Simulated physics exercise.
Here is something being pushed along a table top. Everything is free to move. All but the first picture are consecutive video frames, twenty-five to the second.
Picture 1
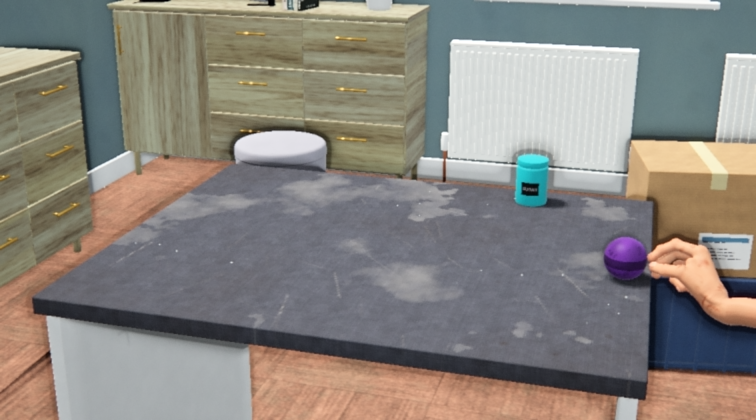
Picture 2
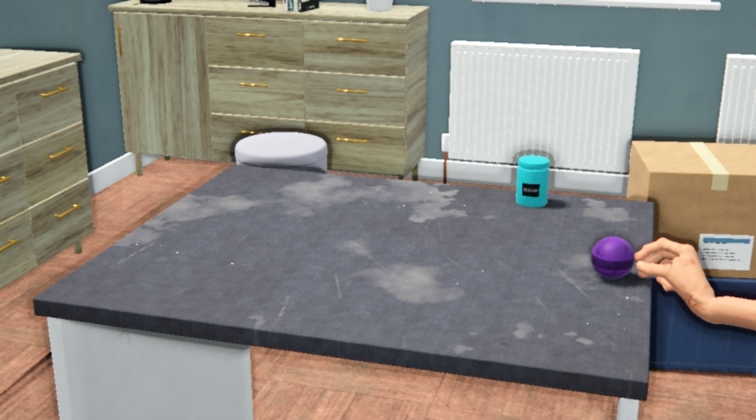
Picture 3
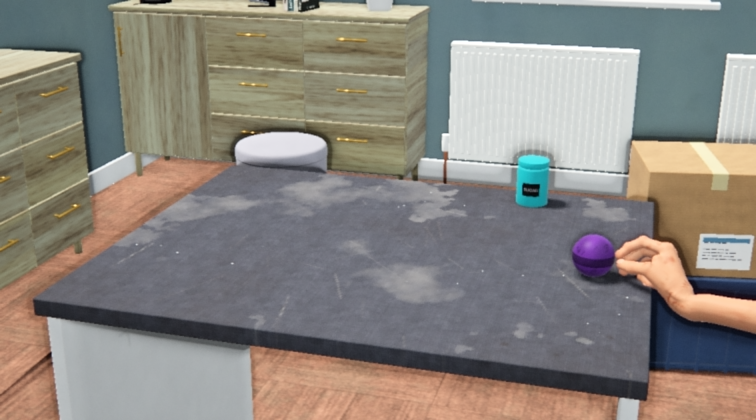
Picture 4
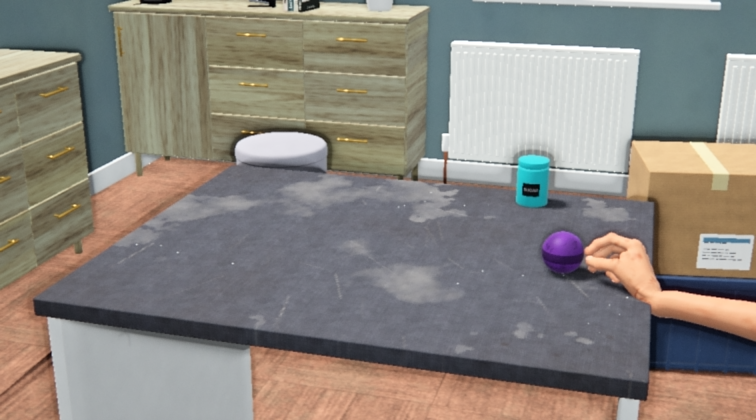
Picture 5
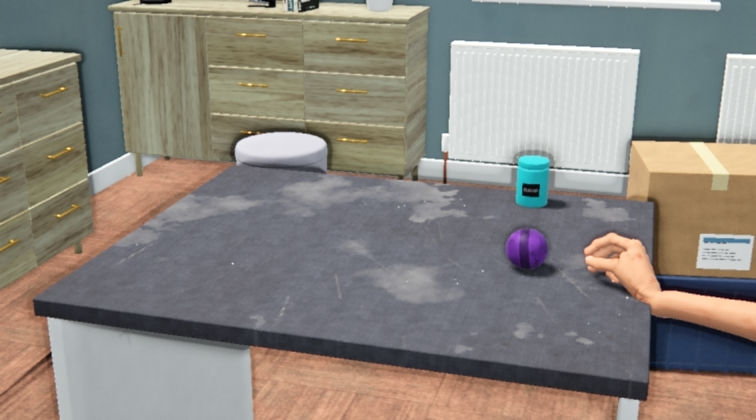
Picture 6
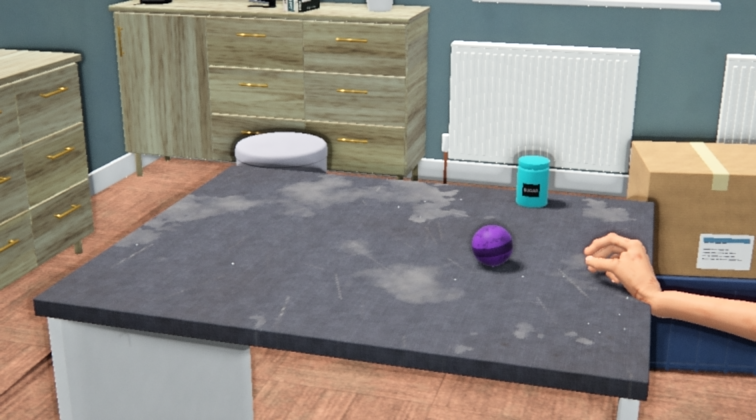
A purple ball is pushed left by a hand, then rolls across the dark tabletop.
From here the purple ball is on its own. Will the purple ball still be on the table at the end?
The purple ball falls off the table.
Then, 0.30 s later than the last frame, purple ball moved well along near (257, 221).
Then, 0.70 s later than the last frame, purple ball now off the table.
Then, 1.10 s later than the last frame, things are still on the move.
When it is over, off the table, purple ball.
